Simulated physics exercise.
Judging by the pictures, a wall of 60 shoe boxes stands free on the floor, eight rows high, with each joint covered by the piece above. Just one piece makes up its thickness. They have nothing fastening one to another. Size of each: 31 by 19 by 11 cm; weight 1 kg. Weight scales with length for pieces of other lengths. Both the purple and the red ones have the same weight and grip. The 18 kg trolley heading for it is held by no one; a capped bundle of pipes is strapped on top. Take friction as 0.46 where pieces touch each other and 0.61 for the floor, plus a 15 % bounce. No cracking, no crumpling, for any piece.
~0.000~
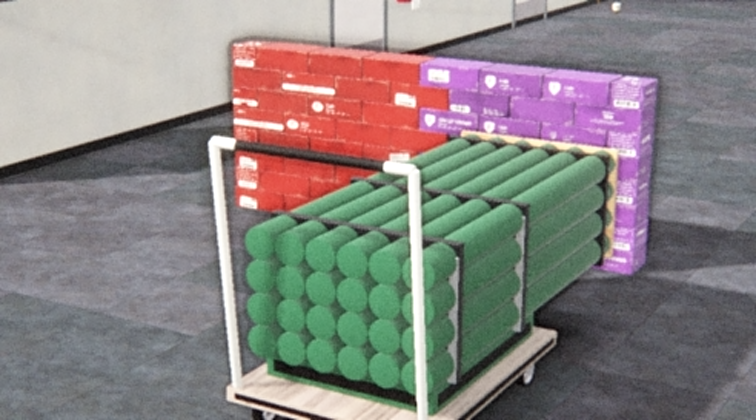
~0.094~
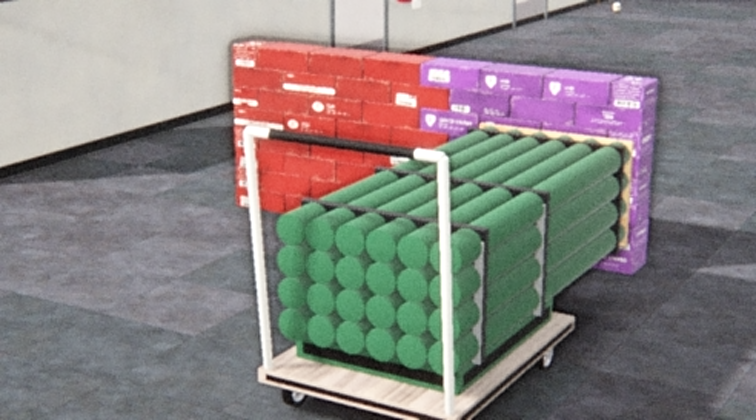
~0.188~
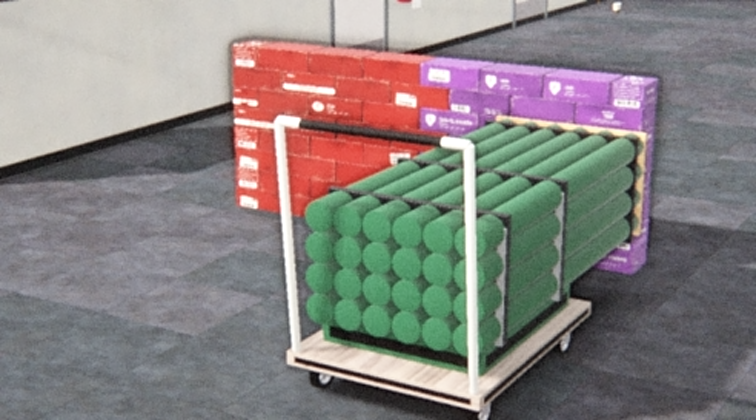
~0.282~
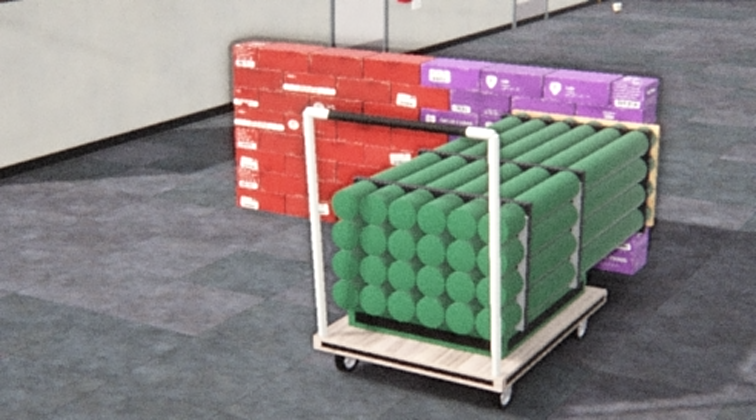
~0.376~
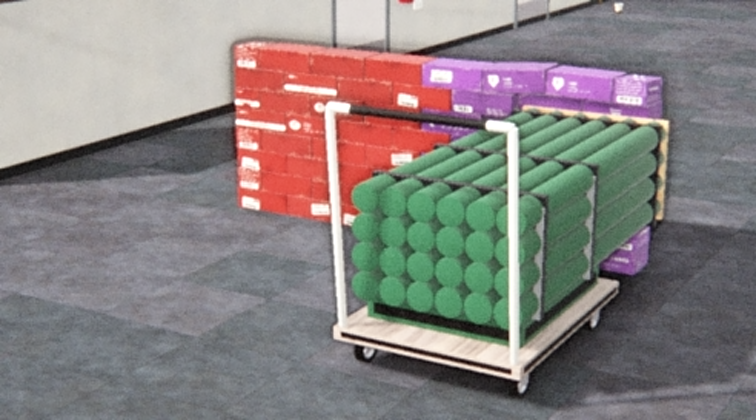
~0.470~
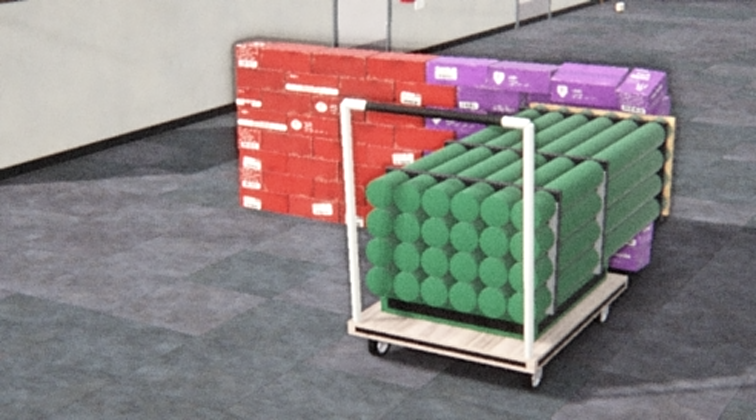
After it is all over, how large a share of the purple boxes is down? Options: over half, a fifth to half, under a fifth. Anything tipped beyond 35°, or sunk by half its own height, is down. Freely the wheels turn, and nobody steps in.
Down: Over half.
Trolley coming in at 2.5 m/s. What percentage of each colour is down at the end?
Purple 70%, red 10%.
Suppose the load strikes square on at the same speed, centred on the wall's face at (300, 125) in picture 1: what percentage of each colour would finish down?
For purple it's 10 per cent, for red 80 per cent.
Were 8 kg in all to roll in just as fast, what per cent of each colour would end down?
The split would be purple 0, then red 0 per cent.
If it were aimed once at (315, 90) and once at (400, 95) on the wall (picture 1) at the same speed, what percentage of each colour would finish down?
First try then second: Purple 0 and 30, red 60 and 30 per cent.
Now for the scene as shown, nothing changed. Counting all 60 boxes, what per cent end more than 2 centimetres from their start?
It works out to 50 percent.
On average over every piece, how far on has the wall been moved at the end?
About 25 cm on average.
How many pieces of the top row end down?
5.
Around 0.58 s, load 17 cm past the wall's line, still rolling; none of the 28 purple boxes down (0 of 60 in all colours); top purple box tipped 7°; top red box tipped 6°.
Around 0.78 s, load 23 cm past the wall's line, still rolling; 10 of the 28 purple boxes down (10 of 60 in all colours); top purple box tipped 28°; top red box tipped 17°.
Around 1.00 s, load 26 cm past the wall's line, still rolling; 19 of the 28 purple boxes down (21 of 60 in all colours); top purple box tipped 63°, 29 cm lower; top red box tipped 18°.
Around 1.30 s, load 30 cm past the wall's line, still rolling; 19 of the 28 purple boxes down (21 of 60 in all colours); top purple box on its side; top red box tipped 10°.
Finally (2.6 s), load 34 cm past the wall's line, stopped; 19 of the 28 purple boxes down (21 of 60 in all colours); top purple box upside down; top red box displaced 44 mm. That is 68 per cent. Seen by the last camera, middles, top purple box near (523, 158), top red box near (356, 63).
